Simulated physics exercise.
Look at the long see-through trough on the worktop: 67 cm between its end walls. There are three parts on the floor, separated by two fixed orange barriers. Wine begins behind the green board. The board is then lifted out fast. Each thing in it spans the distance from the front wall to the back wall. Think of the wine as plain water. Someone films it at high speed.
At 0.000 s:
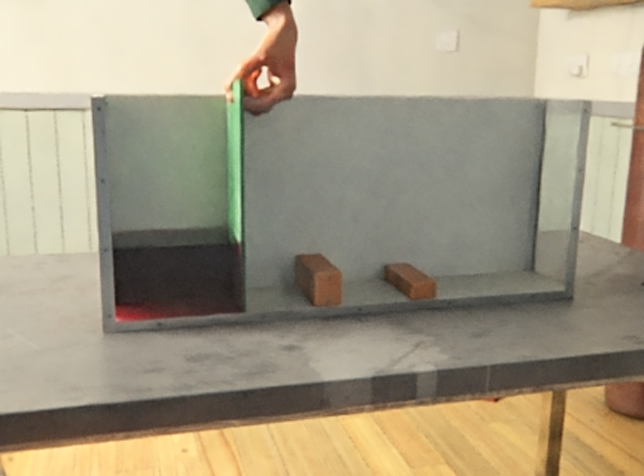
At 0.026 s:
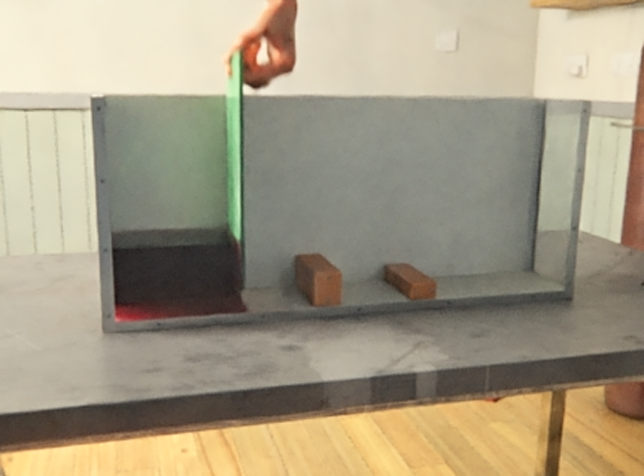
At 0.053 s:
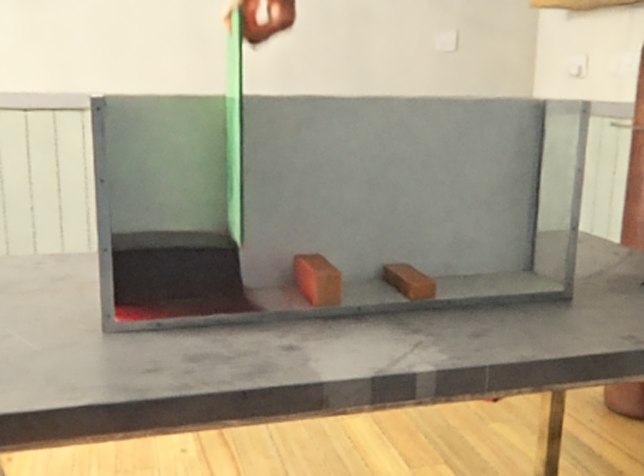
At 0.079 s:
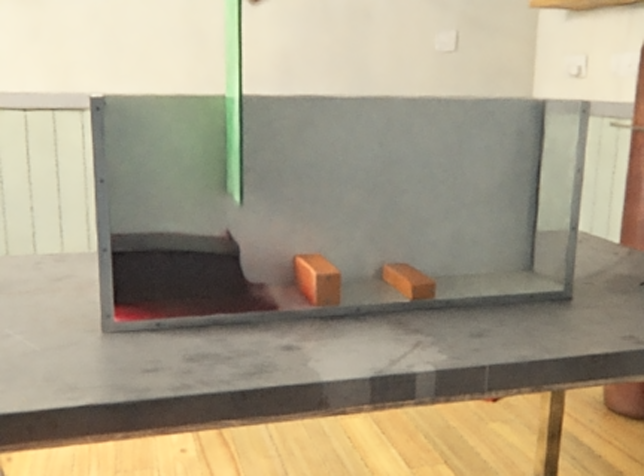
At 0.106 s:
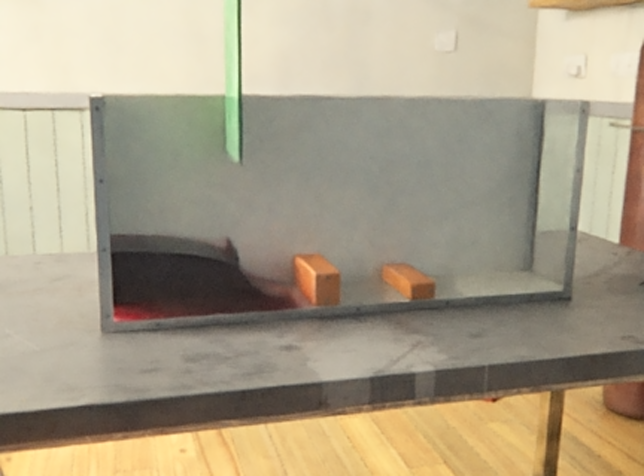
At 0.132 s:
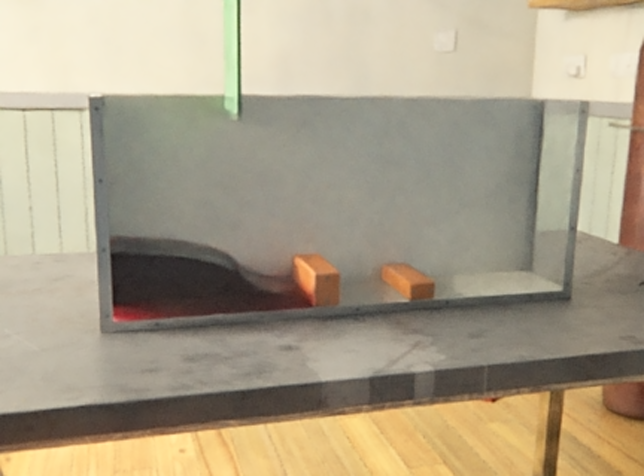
Dark red liquid spreads right to the nearer block as a hand lifts the green board.
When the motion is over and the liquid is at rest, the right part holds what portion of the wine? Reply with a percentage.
The right part holds roughly 6 per cent of the wine.
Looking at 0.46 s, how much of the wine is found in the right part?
Near 0 in a hundred.
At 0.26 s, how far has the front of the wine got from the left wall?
About 28 cm.
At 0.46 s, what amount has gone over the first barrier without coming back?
About 14 %.
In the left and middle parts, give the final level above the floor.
It settles at close to 5.0 cm and close to 2.5 cm.
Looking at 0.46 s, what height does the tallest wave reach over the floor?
Peak height: Approx. 8.5 cm.
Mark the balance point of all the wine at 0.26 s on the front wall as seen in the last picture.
Centre of mass, last view: Approx. (218, 288).
By 0.26 s 100 per cent is still short of the first barrier, 0 is over the second.
By 0.46 s 87 per cent is still short of the first barrier, 0 is over the second.
By 0.81 s 82 per cent is still short of the first barrier, 4 is over the second.
At rest it is 78 per cent left, 17 middle, 6 right.
